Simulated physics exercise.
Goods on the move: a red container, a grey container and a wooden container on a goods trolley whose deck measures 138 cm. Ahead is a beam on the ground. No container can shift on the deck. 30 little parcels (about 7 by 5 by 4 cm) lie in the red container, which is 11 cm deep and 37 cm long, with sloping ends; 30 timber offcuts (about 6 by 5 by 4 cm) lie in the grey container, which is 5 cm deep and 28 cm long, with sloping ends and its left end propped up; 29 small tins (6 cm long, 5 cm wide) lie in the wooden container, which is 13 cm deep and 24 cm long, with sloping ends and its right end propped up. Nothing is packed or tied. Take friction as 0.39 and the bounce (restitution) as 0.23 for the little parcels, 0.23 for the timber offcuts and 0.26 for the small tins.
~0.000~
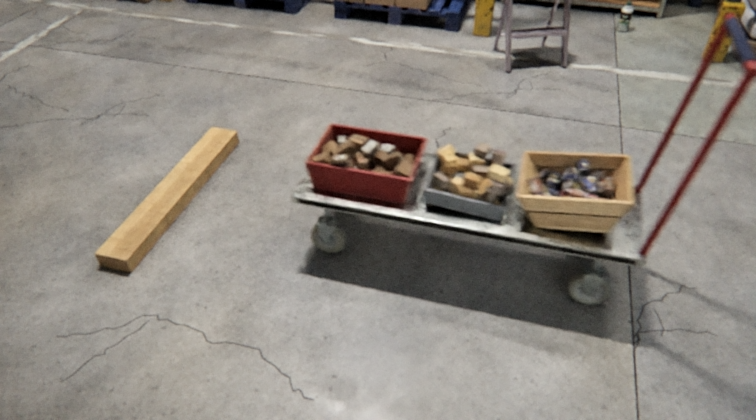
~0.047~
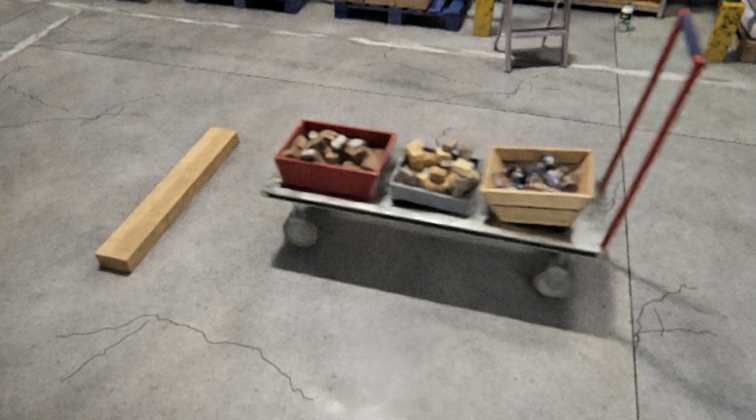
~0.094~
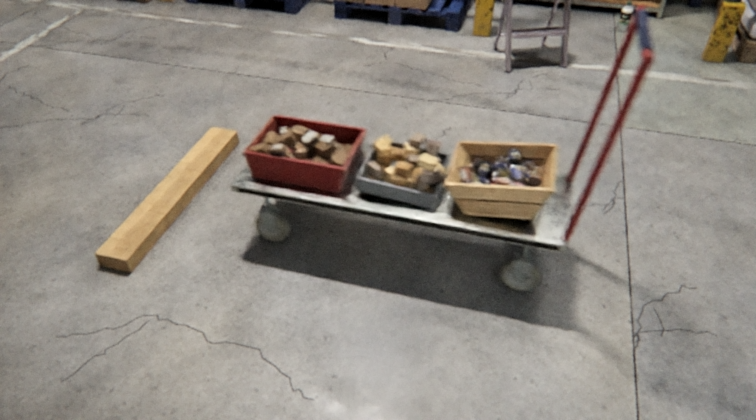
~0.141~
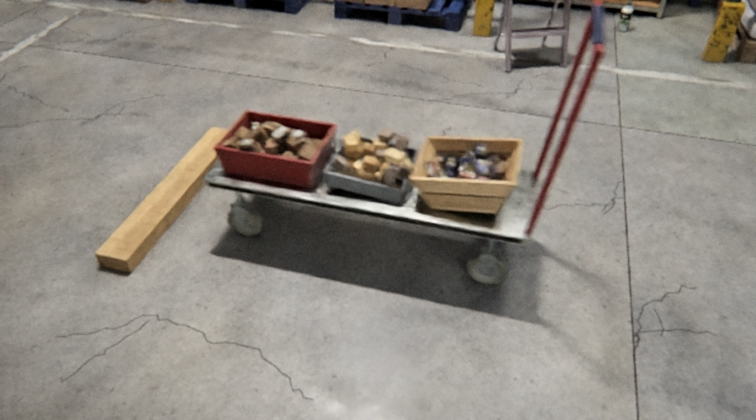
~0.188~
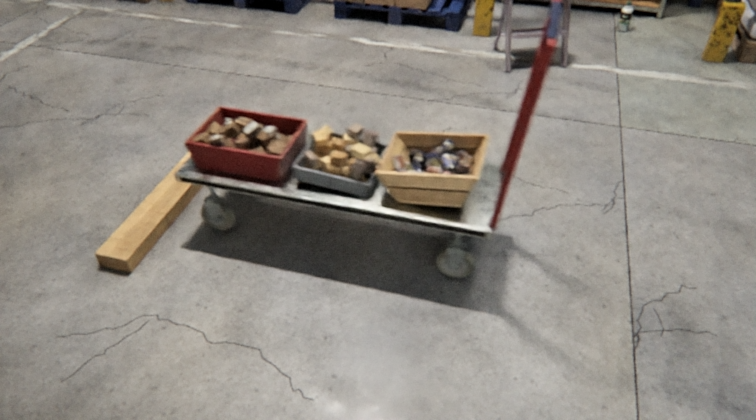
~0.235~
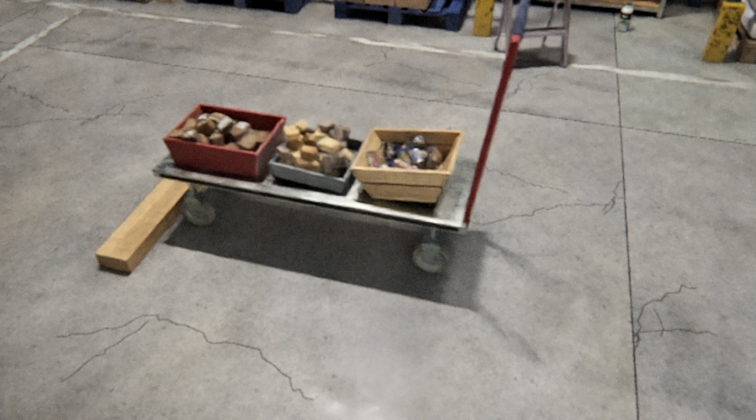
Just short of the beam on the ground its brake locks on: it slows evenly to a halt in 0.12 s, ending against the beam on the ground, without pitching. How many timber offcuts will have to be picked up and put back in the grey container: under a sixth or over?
It sheds over a sixth of them.
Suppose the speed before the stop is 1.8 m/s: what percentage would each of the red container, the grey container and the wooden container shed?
In that case red container 0, grey container 20, wooden container 0 per cent.
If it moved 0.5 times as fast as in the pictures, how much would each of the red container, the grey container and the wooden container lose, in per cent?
In that case red container 0, grey container 10, wooden container 0 per cent.
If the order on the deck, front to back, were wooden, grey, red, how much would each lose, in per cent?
In that case red container 20, grey container 40, wooden container 20 per cent.
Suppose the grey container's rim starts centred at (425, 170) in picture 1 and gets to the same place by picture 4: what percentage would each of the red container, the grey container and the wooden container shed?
In that case red container 0, grey container 10, wooden container 0 per cent.
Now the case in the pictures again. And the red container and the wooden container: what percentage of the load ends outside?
Red container 5, wooden container 5 per cent.
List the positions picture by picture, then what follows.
In the first picture (each is followed by its nearest rim corner in this view), grey container, (504, 208); wooden container, (631, 202); 71 cm short of the stop; none out.
In the second picture, grey container, (469, 202); wooden container, (590, 196); 57 cm short of the stop.
In the third picture, grey container, (434, 196); wooden container, (551, 189); 44 cm short of the stop.
In the fourth picture, grey container, (400, 190); wooden container, (512, 183); 30 cm short of the stop.
In the fifth picture, grey container, (367, 184); wooden container, (475, 177); stopping.
In the sixth picture, grey container, (342, 180); wooden container, (448, 172); stopping; none out.
After 0.28 s, red container 30 in, 0 out, grey container 28 in, 2 out and wooden container 29 in, 0 out.
After 0.40 s, red container 30 in, 0 out, grey container 21 in, 9 out and wooden container 29 in, 0 out.
After 0.63 s, red container 30 in, 0 out, grey container 20 in, 10 out and wooden container 27 in, 2 out.
Outcome (at 1.14 s), red container 29 in, 1 out, grey container 20 in, 10 out and wooden container 27 in, 2 out. Asked share, 10 of 30, 33 per cent.
